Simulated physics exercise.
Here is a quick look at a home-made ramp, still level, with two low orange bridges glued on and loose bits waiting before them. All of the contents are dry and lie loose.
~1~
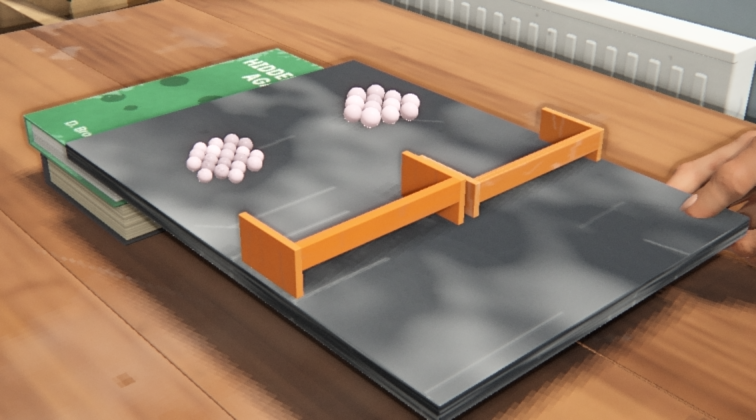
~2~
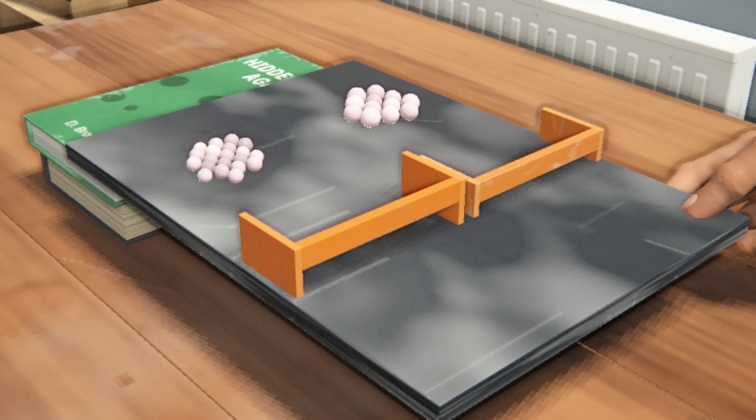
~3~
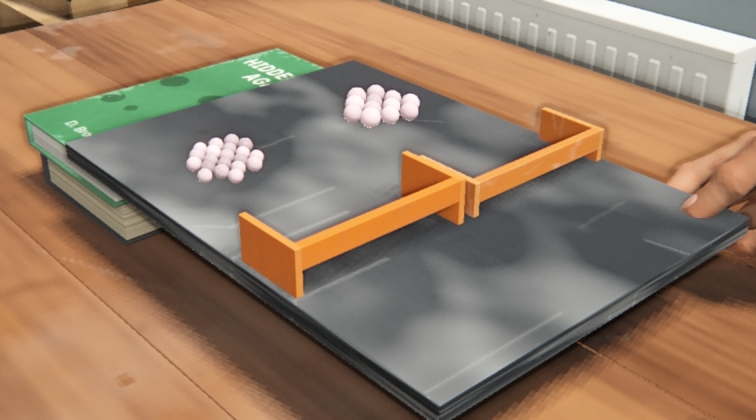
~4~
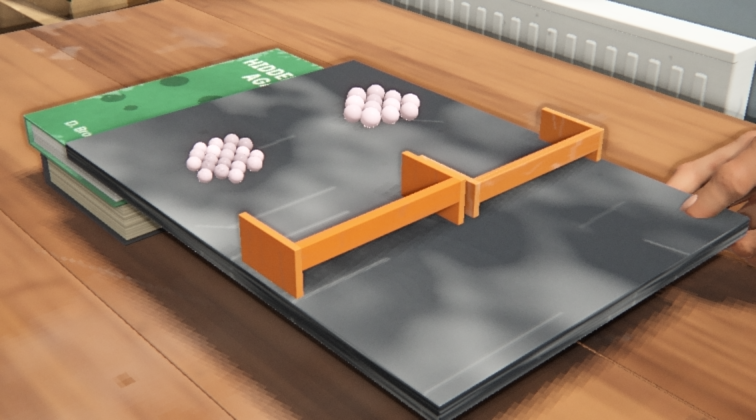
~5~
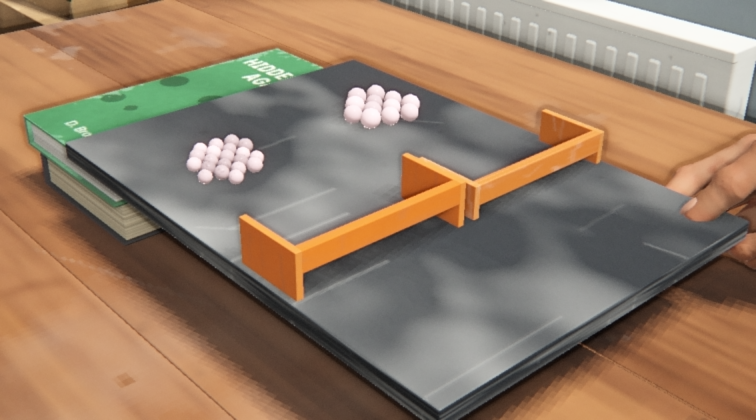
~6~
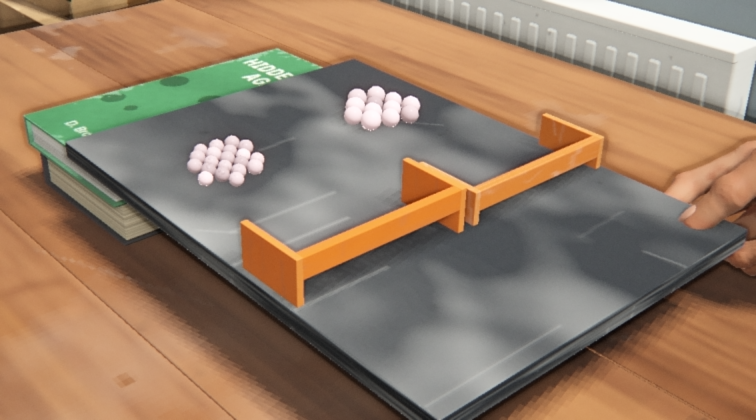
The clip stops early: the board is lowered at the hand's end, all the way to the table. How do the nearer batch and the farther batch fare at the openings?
Outcome: The nearer batch escapes; the farther batch is caught.
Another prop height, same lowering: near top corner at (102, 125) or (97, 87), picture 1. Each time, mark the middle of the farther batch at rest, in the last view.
First try: (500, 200); second try: (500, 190).
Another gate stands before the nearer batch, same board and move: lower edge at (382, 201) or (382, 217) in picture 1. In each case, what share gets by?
I'd say around 100 in a hundred, and around 100 in a hundred after that.
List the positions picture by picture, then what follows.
Held end of the board (439, 396), level; book pile (208, 117), low, a small part of the board's length; nearer batch (227, 156), a few sugar pearls; farther batch (391, 107), a few sugar pearls; nearer gate (382, 221), its slot higher than a piece; farther gate (539, 163), its slot lower than a piece, in the first picture.
Held end of the board (439, 396), level; farther batch (391, 107), in the second picture.
Held end of the board (439, 396), level; nearer batch (227, 156), in the third picture.
Held end of the board (439, 396), level; farther batch (391, 107), in the fourth picture.
Held end of the board (439, 400), level; nearer batch (227, 157), in the fifth picture.
Held end of the board (439, 409), down by 1°; book pile (208, 117); nearer batch (227, 159), not moving; farther batch (392, 109), not moving; nearer gate (383, 230); farther gate (539, 171), in the sixth picture.
Then, 0.39 s later than the last frame, board sloping at 8°; nearer batch on its way down; farther batch on its way down.
Then, 0.74 s later than the last frame, board resting at 11°; nearer batch about a tenth past its gate; farther batch has reached its gate.
Then, 1.03 s later than the last frame, board resting at 11°; nearer batch every one past its gate; farther batch has reached its gate.
When it is over, board resting at 11°; nearer batch every one past its gate; farther batch gathered behind its gate.
